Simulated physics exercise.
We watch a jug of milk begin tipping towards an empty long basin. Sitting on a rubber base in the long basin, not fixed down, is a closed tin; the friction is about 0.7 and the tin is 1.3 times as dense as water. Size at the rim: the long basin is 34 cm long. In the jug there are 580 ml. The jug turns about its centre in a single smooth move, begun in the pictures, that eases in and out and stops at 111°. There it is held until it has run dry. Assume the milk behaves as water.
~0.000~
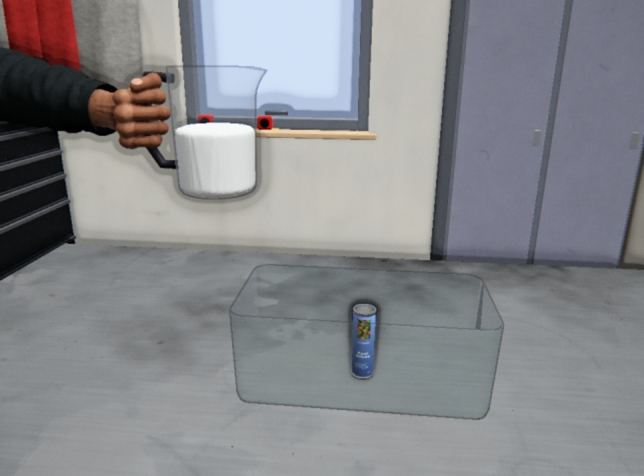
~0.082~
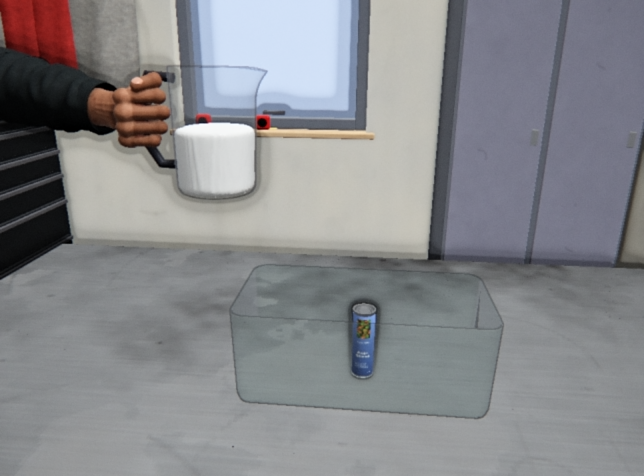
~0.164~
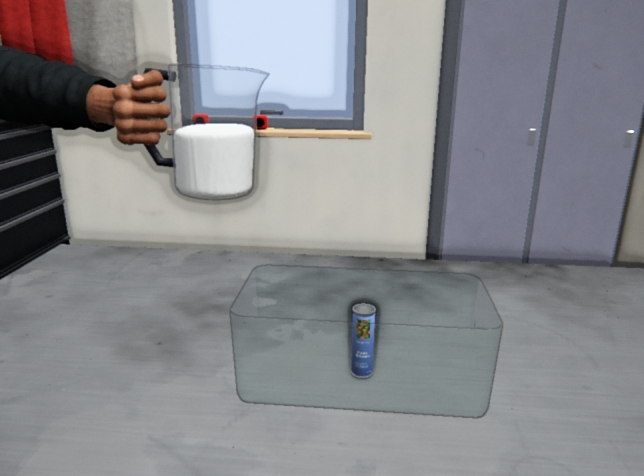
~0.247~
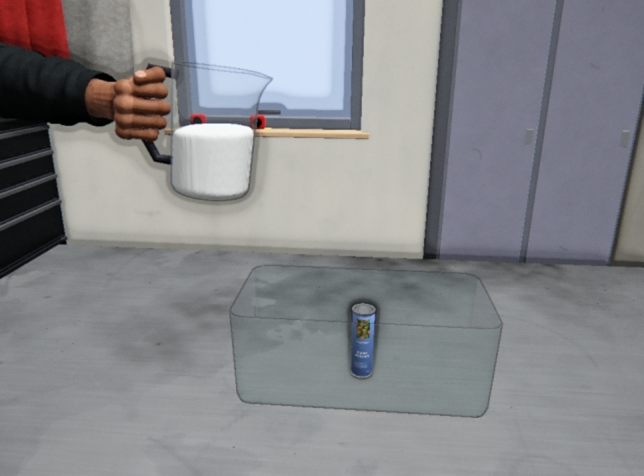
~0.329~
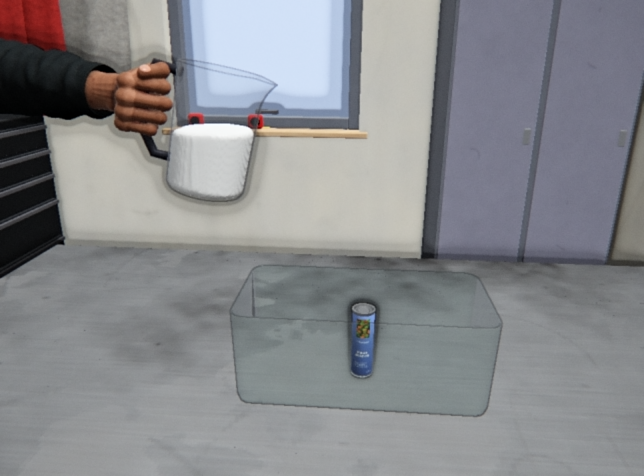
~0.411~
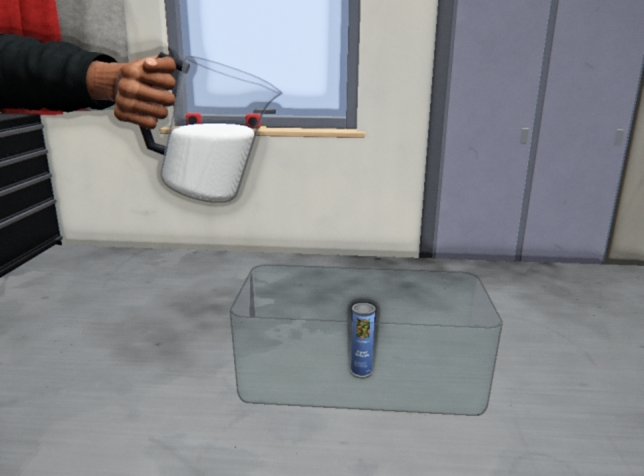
In the video, a hand at the left holds a clear jug of milk above and left of a transparent long basin with a blue tin standing inside, then gradually tilts the jug to the right while the basin and tin stay still.
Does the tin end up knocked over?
Yes.
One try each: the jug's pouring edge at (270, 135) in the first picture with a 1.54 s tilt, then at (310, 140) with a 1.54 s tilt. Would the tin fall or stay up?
Trial 1 - tin stays standing; trial 2 - tin tips.
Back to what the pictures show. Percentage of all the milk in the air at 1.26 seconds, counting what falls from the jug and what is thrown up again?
Near 30 percent.
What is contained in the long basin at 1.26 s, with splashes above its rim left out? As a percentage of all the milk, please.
Roughly 30 percent of it.
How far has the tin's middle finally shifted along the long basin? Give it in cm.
9.5 cm.
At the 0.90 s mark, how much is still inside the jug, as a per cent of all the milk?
Close to 98 in a hundred.
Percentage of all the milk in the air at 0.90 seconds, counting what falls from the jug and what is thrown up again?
Close to 2 in a hundred.
By 0.90 s the tilt is 70° and 98 per cent is still to pour; the tin stands where it began.
By 1.26 s the tilt is 102° and 41 per cent is still to pour; the tin stands 1 cm from where it began.
By 1.63 s the tilt is 111° and 2 per cent is still to pour; the tin lies on its side.
By 2.04 s the tilt is 111° and 0 per cent is still to pour; the tin lies on its side.
At rest the tin lies on its side.
